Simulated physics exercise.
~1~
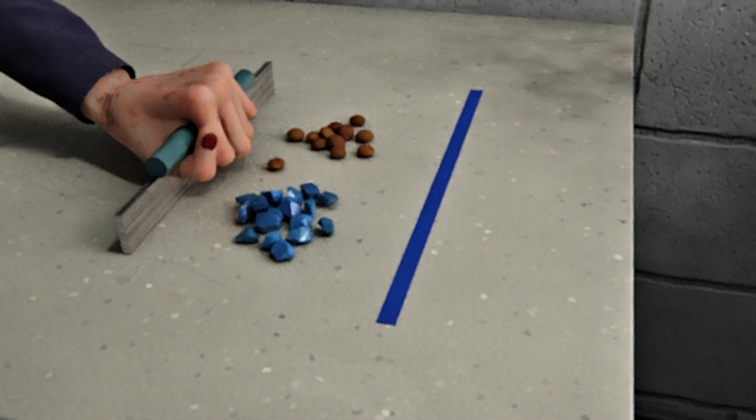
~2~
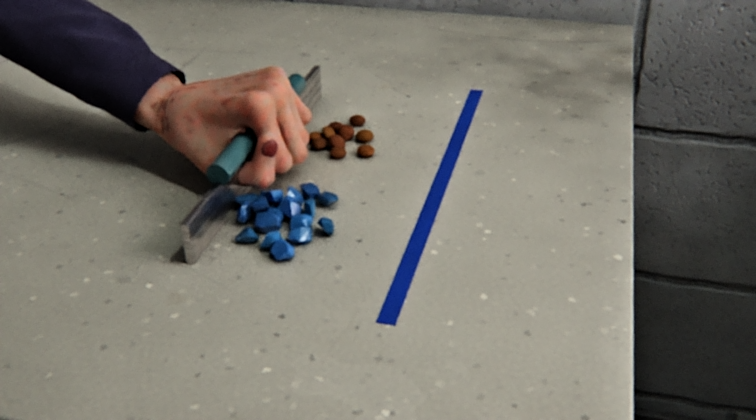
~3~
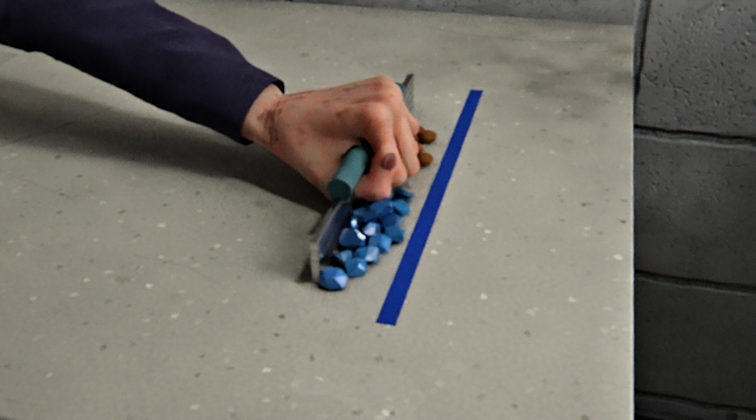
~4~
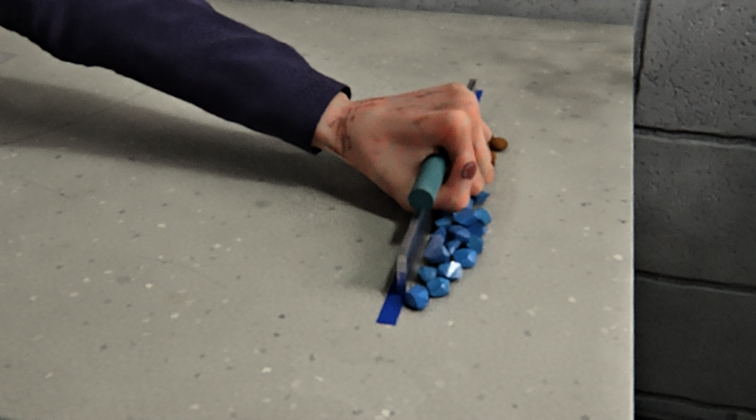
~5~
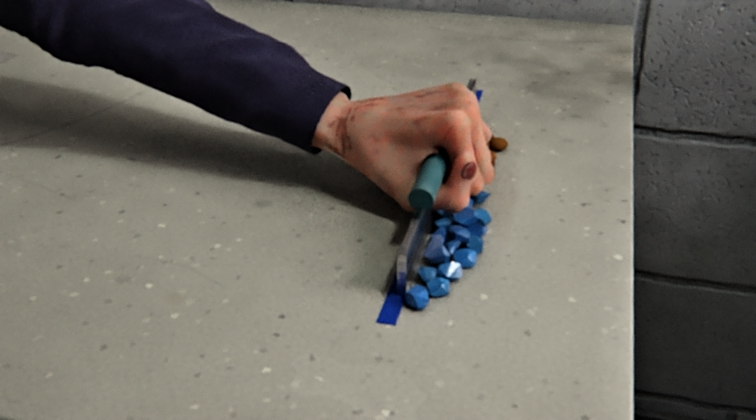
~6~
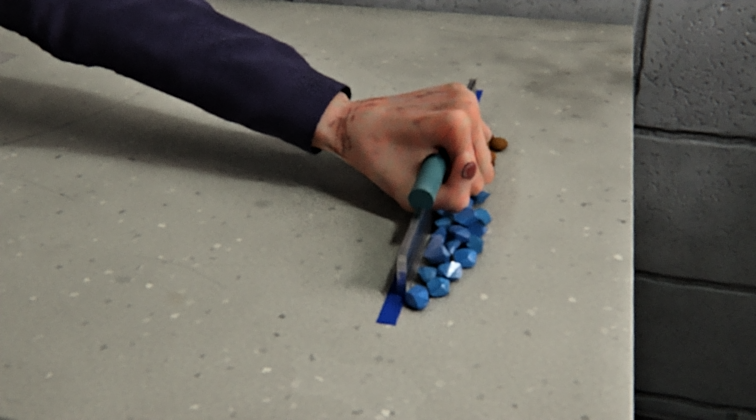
The clip opens on a speckled grey table where a hand in a dark sleeve grips the teal handle of a scraper, with a heap of blue stones, a heap of small brown pieces and a strip of blue tape to the right. The hand slides the scraper rightward, closing in on both heaps. The blade gathers them and pushes them toward the tape. It carries them across the strip and stops there. The hand then holds still, with the blue stones lined along the blade's front, a brown piece visible beyond the fingers, and both heaps still on the table.
